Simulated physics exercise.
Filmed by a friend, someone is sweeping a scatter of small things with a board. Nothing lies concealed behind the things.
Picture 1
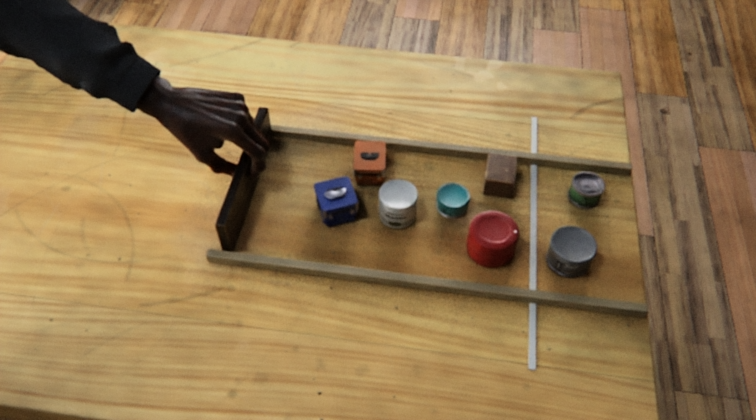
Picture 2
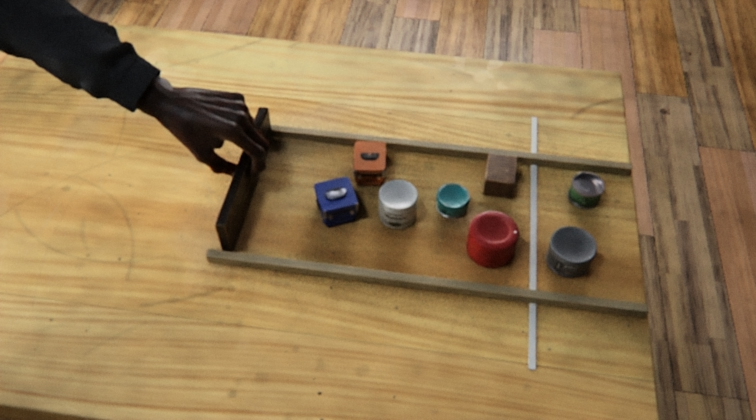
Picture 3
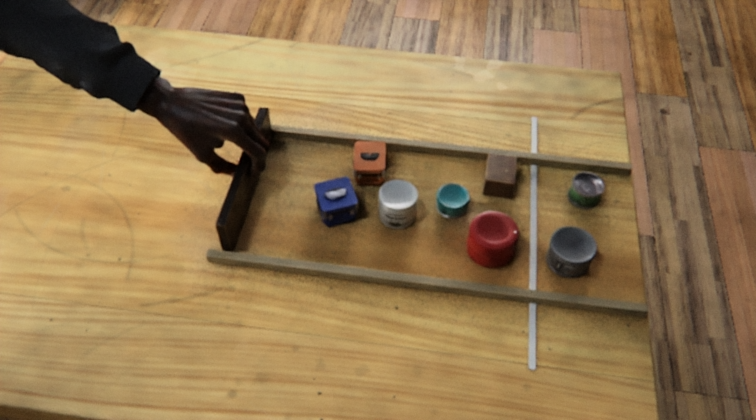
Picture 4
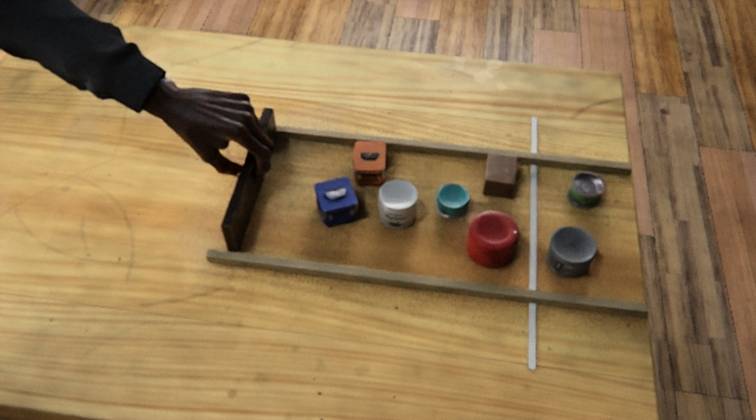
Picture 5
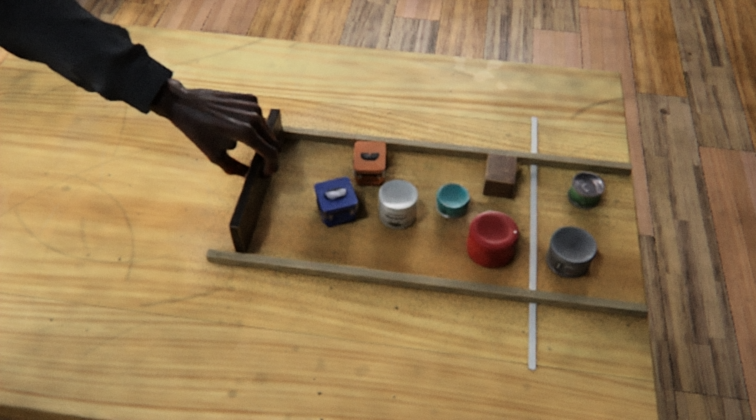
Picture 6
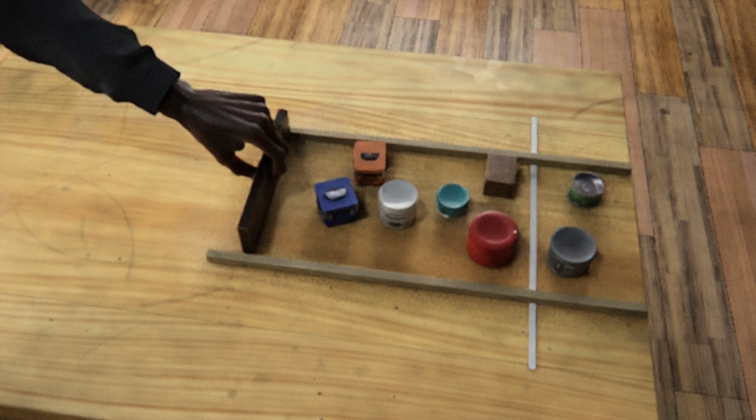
A hand in a dark sleeve held a dark board upright between two wooden rails, then slid it slightly right toward a scatter of small containers and blocks, which all stayed where they were.
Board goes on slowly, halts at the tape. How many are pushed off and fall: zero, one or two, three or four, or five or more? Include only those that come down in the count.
I expect no drop over the end.
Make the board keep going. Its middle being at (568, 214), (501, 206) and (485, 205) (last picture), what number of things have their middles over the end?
1; 0; 0.
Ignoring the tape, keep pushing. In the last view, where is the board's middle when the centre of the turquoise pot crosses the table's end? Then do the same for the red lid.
The middle would be close to (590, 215) and then close to (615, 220).
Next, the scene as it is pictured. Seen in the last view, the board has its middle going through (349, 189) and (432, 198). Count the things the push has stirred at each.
Respectively 3 and 6.
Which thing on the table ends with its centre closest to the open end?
It's the green tin that ends nearest.
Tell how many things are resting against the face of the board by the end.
3 of them.
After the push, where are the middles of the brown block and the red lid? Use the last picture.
Final centres, in order: Near (581, 177), near (560, 268).
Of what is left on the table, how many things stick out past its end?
The count is 0.
Soon after, none off yet; green tin at rest near (586, 191); grey pot at rest near (571, 252); brown block at rest near (500, 176).
In the end, the number that fall off is zero.
